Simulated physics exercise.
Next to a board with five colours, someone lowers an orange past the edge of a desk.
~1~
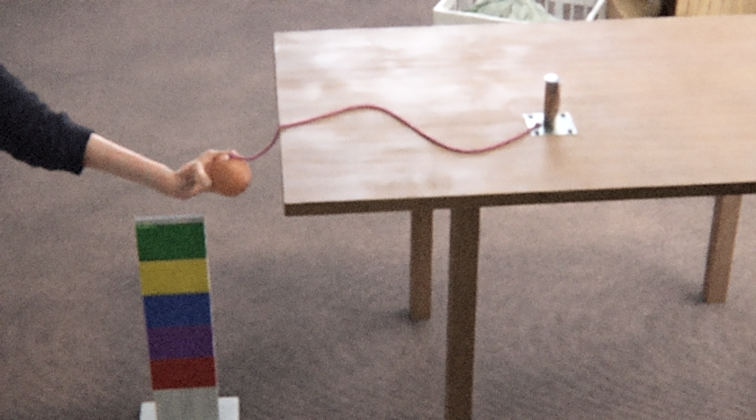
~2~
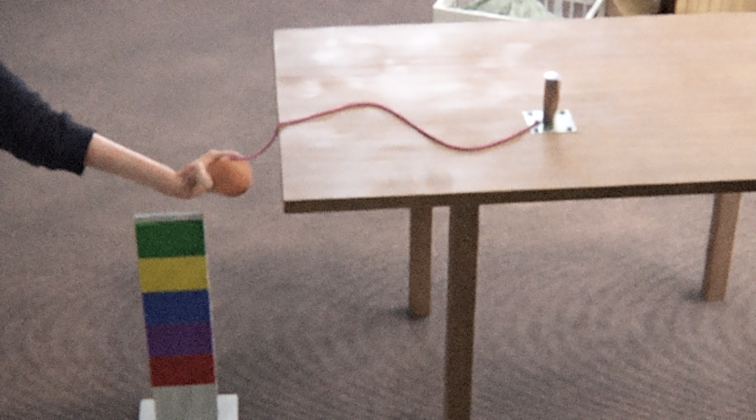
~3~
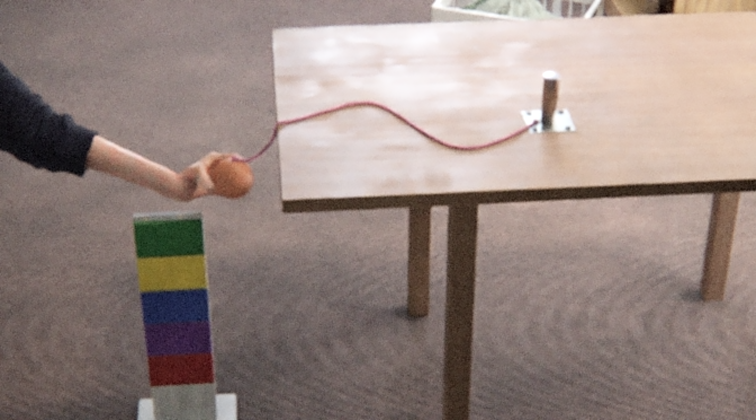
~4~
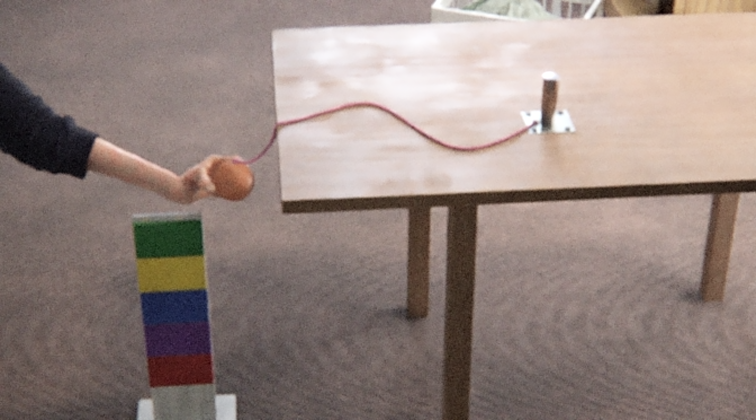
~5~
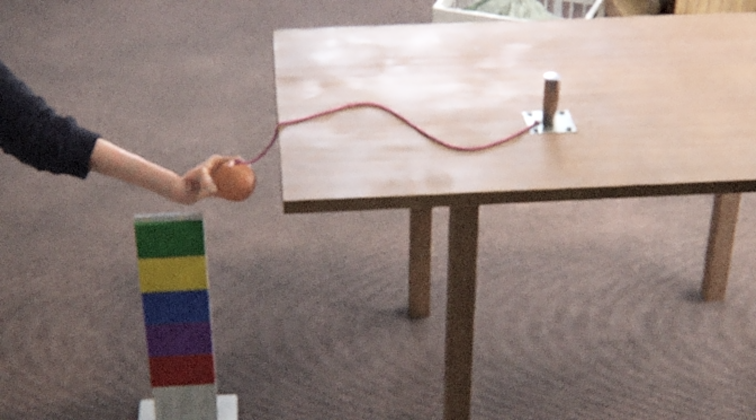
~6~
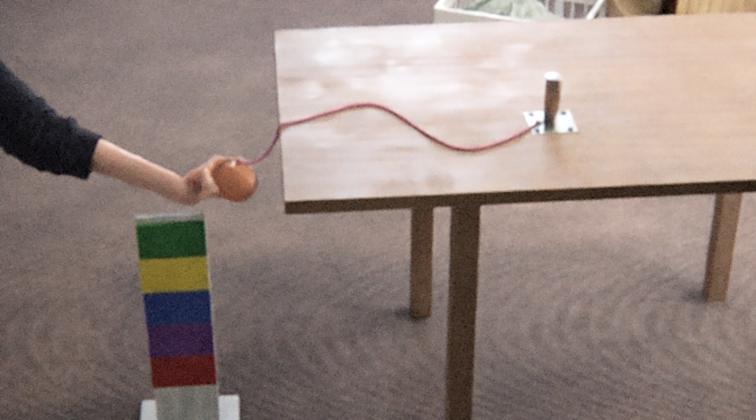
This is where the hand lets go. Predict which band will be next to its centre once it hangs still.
I would say the yellow band.
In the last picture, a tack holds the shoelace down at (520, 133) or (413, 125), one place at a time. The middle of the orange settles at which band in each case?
Yellow, then green.
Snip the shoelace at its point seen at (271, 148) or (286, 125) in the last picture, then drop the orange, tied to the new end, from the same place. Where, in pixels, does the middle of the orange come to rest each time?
(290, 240) and (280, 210).
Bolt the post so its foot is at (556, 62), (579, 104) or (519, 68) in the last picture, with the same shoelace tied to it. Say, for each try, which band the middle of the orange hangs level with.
The first case gives green, the second green and the third yellow.
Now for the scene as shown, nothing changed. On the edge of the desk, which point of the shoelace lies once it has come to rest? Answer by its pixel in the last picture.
Close to (348, 106).
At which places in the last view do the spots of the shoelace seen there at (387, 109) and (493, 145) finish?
At (325, 134), then (471, 126).
Soon after, orange near (247, 271); level with yellow.
Then, orange near (315, 267); level with yellow.
Further on, orange near (273, 279); level with yellow.
At rest, orange near (281, 281); level with yellow. The yellow one.
